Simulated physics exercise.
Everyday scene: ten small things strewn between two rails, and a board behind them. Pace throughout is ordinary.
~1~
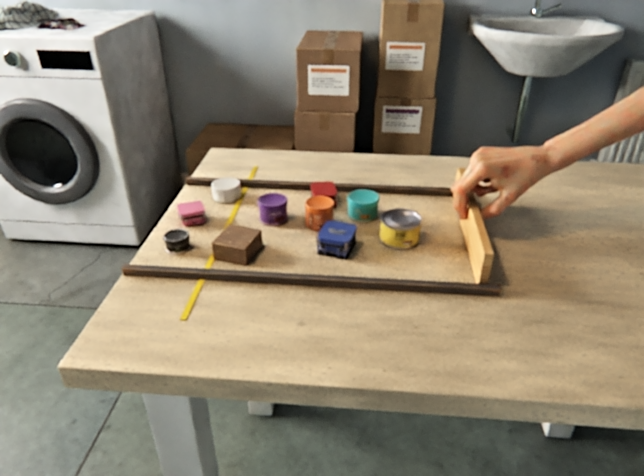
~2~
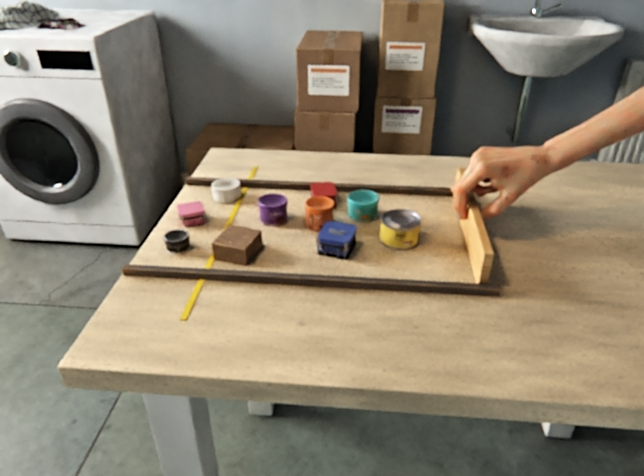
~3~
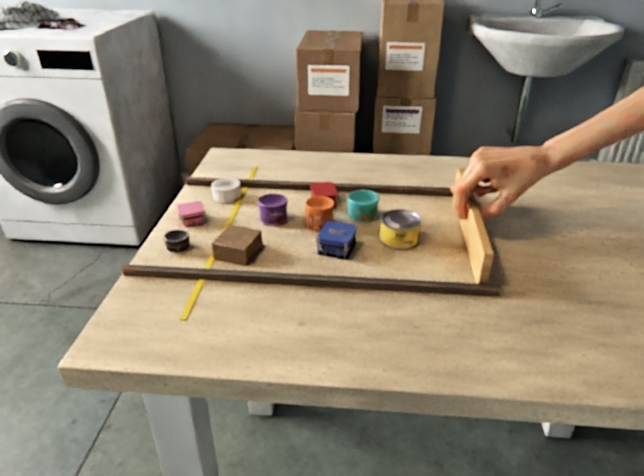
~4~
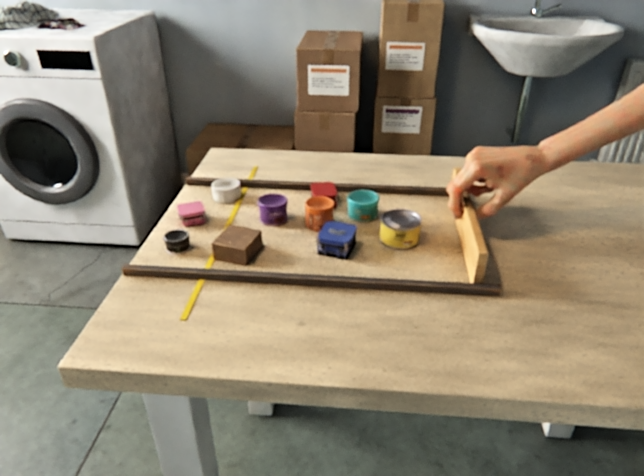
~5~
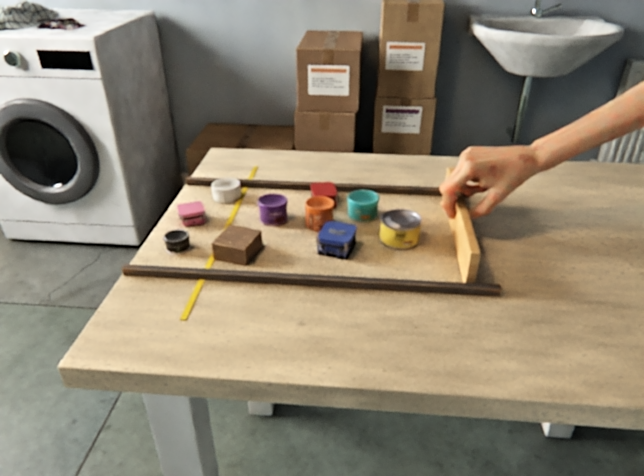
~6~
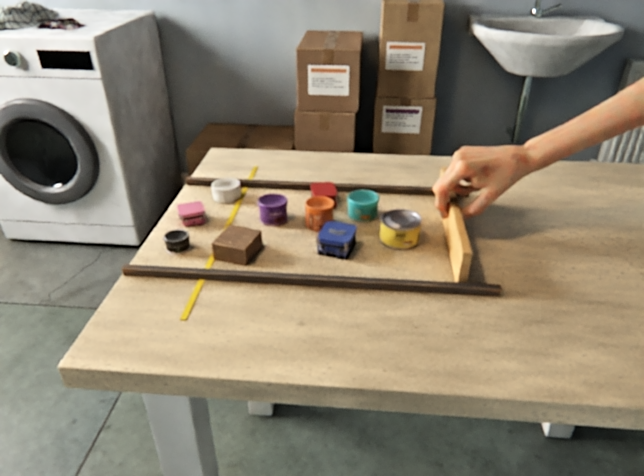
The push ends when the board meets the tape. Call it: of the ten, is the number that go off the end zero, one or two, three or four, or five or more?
One or two go off.
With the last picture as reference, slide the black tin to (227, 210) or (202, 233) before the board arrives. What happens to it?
One after the other: It ends up falling; it keeps its spot.
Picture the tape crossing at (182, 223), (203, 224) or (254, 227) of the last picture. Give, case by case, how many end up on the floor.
Try 1: 6; try 2: 4; try 3: 0.
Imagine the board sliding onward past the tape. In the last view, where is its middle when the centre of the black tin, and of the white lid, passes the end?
Around (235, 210) first and around (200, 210) second.
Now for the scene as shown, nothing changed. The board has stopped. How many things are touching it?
It's 4 of them.
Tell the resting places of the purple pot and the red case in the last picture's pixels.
First at (173, 205); second at (232, 188).
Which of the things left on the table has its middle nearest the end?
It is the purple pot.
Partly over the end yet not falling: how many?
Counting them gives 1.
Soon after, none off yet; pink case at rest near (192, 215); black tin at rest near (177, 242); white lid at rest near (227, 191).
In the end, the number that fall off is one or two; gone, black tin and pink case.
